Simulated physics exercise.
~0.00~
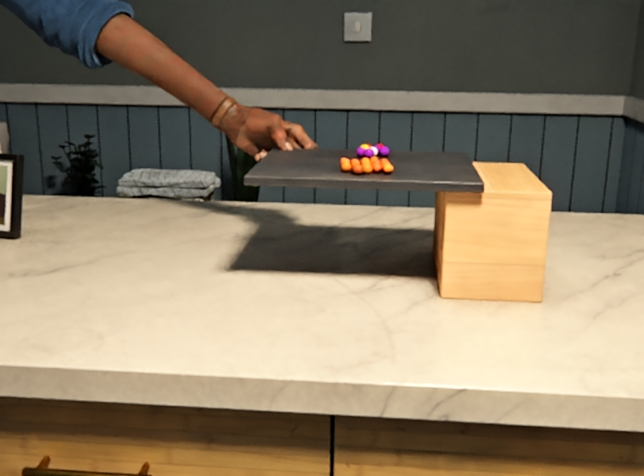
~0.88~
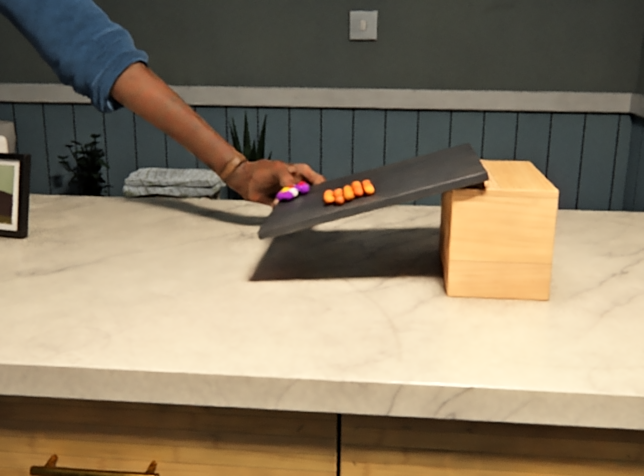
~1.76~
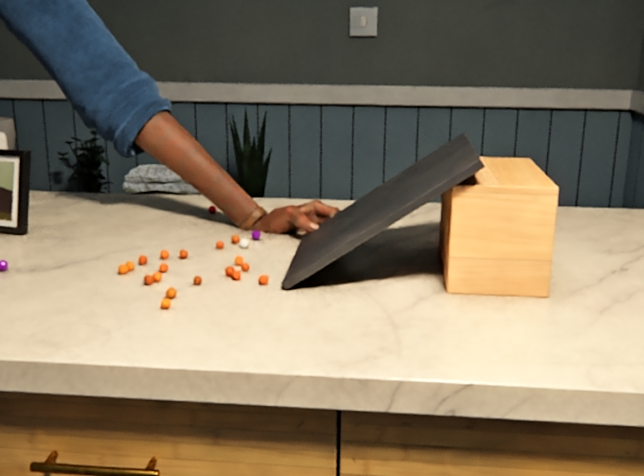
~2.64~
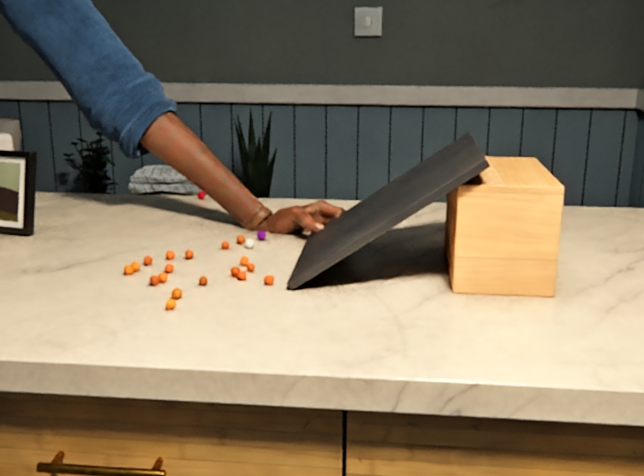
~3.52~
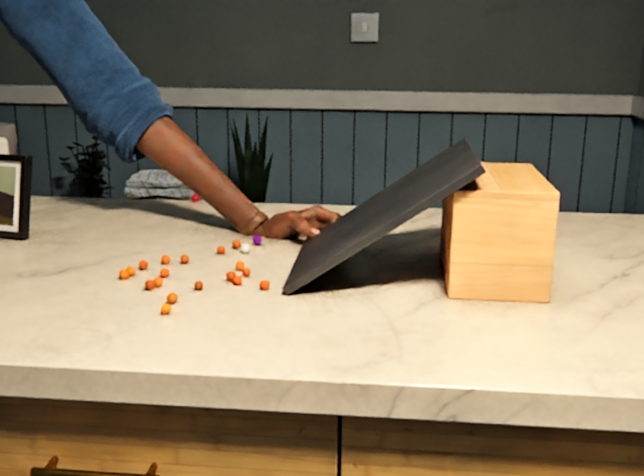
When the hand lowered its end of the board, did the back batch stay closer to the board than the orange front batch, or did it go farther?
The back batch went farther. A purple ball got out to the far left, past all the orange ones, and then was gone from view, though a couple of pieces stayed near the hand.
A hand lowered the left end of a dark board onto the counter, its other end propped on a wooden block, and little orange and purple balls spilled left. The orange ones ended up scattered nearby, while few of the back batch remained in view.
